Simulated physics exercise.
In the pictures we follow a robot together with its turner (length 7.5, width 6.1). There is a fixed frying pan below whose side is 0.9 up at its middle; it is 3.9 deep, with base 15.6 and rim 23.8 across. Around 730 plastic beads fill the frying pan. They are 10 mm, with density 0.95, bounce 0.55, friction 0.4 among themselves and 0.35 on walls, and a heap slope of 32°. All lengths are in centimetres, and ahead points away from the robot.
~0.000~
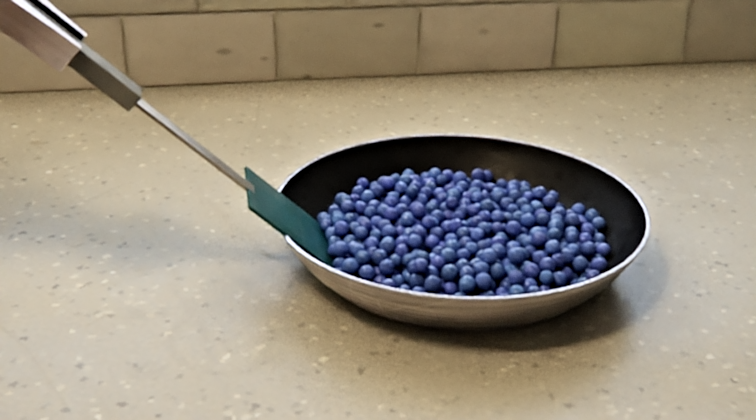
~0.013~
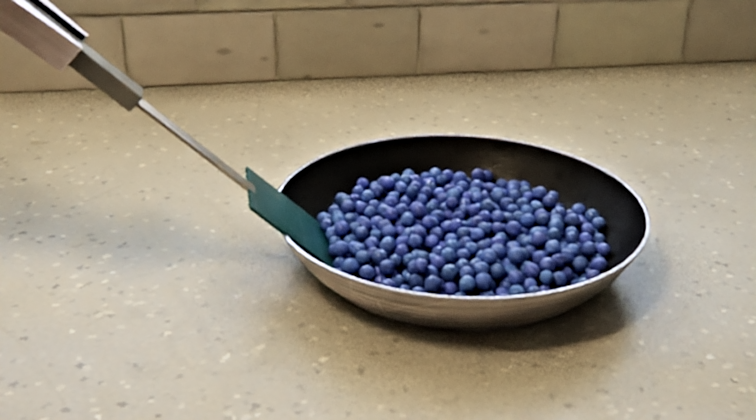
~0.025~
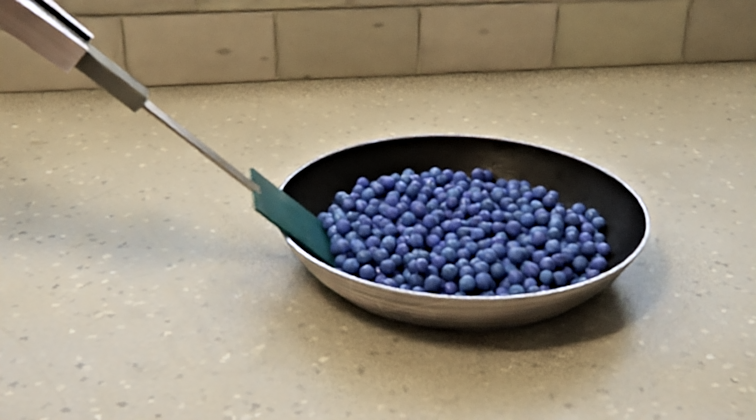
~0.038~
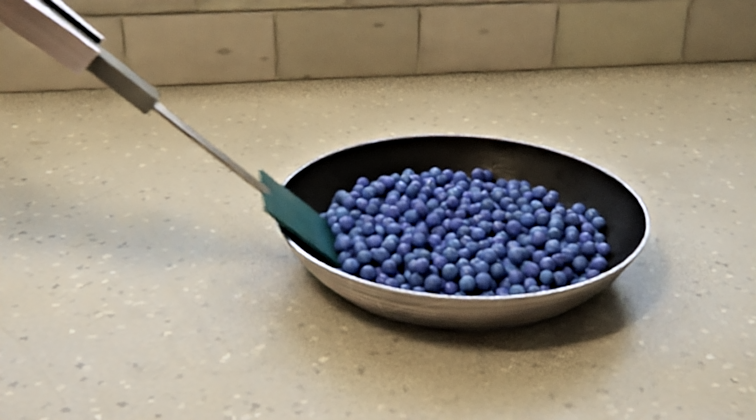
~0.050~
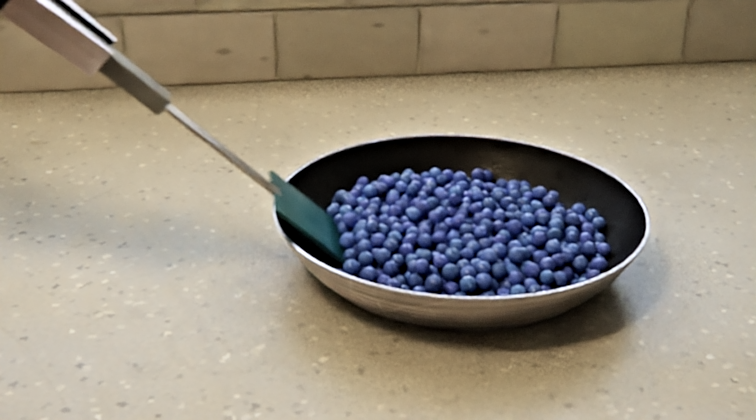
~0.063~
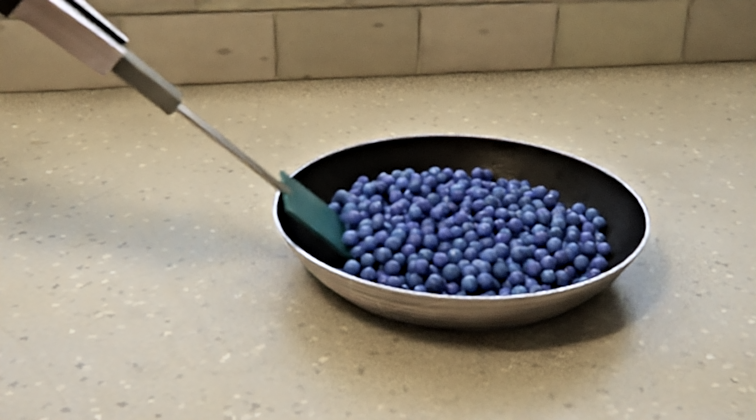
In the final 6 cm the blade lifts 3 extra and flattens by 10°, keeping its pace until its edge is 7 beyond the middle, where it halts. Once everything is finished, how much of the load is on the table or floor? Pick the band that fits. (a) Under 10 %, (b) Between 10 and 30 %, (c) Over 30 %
Under 10 %.
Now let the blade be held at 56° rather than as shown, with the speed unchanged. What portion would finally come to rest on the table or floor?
I'd put it at about 5 per cent.
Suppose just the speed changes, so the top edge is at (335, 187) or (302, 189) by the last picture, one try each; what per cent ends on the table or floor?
That comes to some 20 and some 5 percent, in that order.
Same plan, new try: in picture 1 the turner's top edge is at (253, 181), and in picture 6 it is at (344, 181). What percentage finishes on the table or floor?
Roughly 20 percent ends up there.
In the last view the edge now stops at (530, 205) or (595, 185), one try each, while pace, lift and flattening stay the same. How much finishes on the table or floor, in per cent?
I'd say some 0 per cent, then some 15 per cent.
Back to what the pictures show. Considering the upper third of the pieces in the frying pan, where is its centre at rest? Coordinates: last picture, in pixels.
It is centred near (566, 211).
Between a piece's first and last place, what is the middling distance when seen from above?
It works out to roughly 2 cm.
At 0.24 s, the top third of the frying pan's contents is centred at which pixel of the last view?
It is centred close to (527, 211).
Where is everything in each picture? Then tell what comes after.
The first picture shows the turner top edge at (247, 186), sloping 44°; upper third of the load around (458, 226), from x 325 to 605, top at y 175; 731 in the frying pan.
The second picture shows the turner top edge at (248, 186), sloping 44°; upper third of the load around (458, 226), from x 325 to 605, top at y 175.
The third picture shows the turner top edge at (253, 187), sloping 44°; upper third of the load around (456, 226), from x 325 to 605, top at y 175.
The fourth picture shows the turner top edge at (262, 189), sloping 44°; upper third of the load around (454, 225), from x 325 to 605, top at y 175.
The fifth picture shows the turner top edge at (273, 190), sloping 44°; upper third of the load around (453, 224), from x 325 to 605, top at y 175.
The sixth picture shows the turner top edge at (284, 190), sloping 44°; upper third of the load around (451, 223), from x 325 to 605, top at y 175; 731 in the frying pan.
After 0.15 s, sloping 44°, highest piece 4 above the table; 731 in the frying pan.
After 0.24 s, sloping 40°, highest piece 6 above the table; 731 in the frying pan.
After 0.49 s, sloping 34°, highest piece 5 above the table; 717 in the frying pan, 10 on the table or floor, 4 on the blade or in flight.
After 1.54 s, sloping 34°, highest piece 5 above the table; 717 in the frying pan, 14 on the table or floor.
In the end, 717 in the frying pan, 14 on the table or floor. That is 2 % on the table or floor.
